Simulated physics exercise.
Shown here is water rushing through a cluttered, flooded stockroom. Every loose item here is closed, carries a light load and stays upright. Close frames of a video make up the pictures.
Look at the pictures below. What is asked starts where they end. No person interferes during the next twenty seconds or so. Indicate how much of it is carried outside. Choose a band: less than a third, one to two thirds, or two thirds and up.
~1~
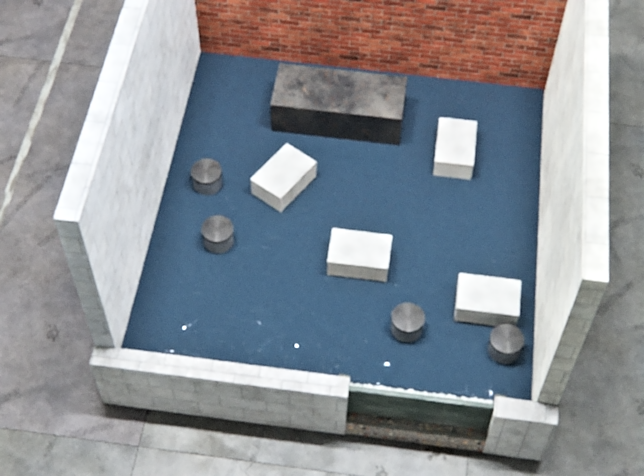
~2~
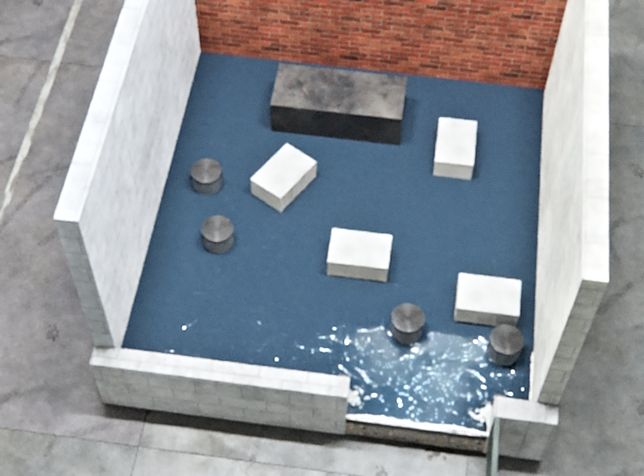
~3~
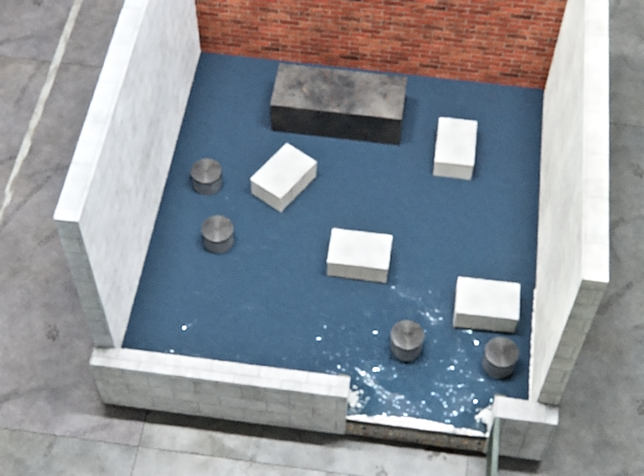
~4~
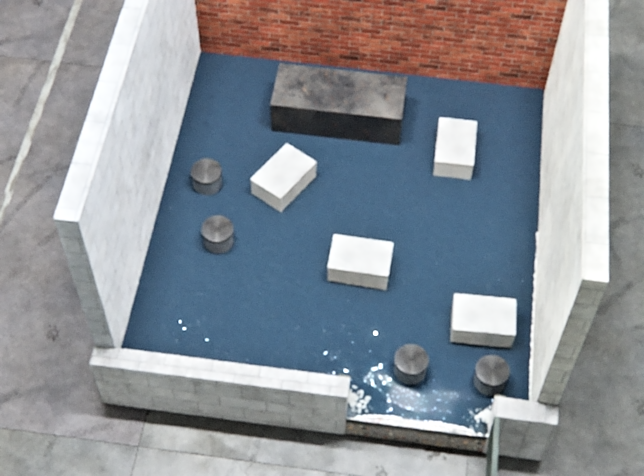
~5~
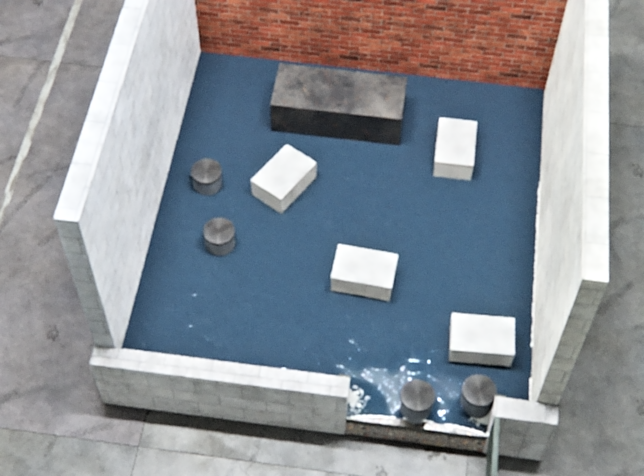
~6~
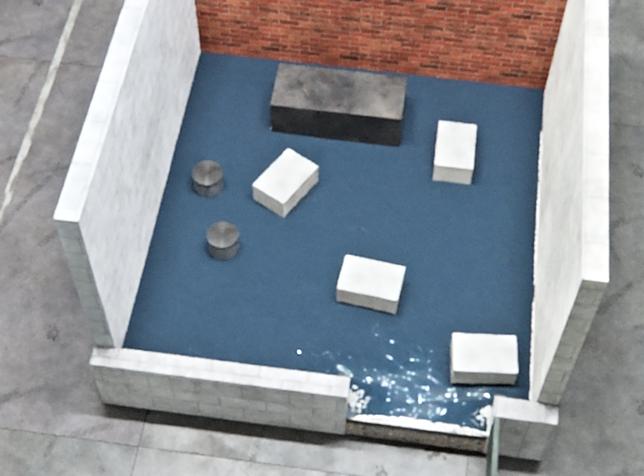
Two thirds and up.
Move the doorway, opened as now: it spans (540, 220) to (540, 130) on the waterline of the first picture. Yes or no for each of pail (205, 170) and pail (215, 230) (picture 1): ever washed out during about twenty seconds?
First retained, second retained.
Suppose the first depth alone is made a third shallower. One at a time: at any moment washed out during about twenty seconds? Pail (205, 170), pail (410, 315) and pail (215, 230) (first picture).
Well, in turn they're not removed, removed and removed.
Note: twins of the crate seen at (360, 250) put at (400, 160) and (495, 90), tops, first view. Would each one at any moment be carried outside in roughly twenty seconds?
Listed first makes it out, listed second does not escape.
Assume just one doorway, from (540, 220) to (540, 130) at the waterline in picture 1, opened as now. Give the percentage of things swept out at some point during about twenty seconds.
Close to 80 %.
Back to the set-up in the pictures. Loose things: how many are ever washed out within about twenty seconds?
Total: 7.
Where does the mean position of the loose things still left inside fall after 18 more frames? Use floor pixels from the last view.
It lands somewhere near (335, 286).
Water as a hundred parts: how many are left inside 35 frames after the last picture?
Estimate: Roughly 40 %.
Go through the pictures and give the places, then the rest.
The first picture shows a crate at (489, 294) floats; a crate at (360, 248), afloat; 0 of 8 have shifted.
The second picture shows a crate at (489, 294), afloat; a crate at (360, 248) floats; 0 of 8 have shifted.
The third picture shows a crate at (488, 298) floats; a crate at (360, 249) floats; 2 of 8 have shifted.
The fourth picture shows a crate at (485, 314) floats, close to its start; a crate at (361, 255) floats, close to its start; 4 of 8 have shifted.
The fifth picture shows a crate at (483, 334) floats, a stride from its start; a crate at (365, 266), afloat, close to its start; 4 of 8 have shifted.
The sixth picture shows a crate at (485, 353) floats, a stride from its start; a crate at (371, 278) floats, a stride from its start; 6 of 8 have shifted.
A moment on, 3 of 8 are out; 5 afloat.
Next, 4 of 8 are out; 4 afloat.
Later, 7 of 8 are out; 1 afloat.
In the end, 7 of 8 are out; 1 afloat.
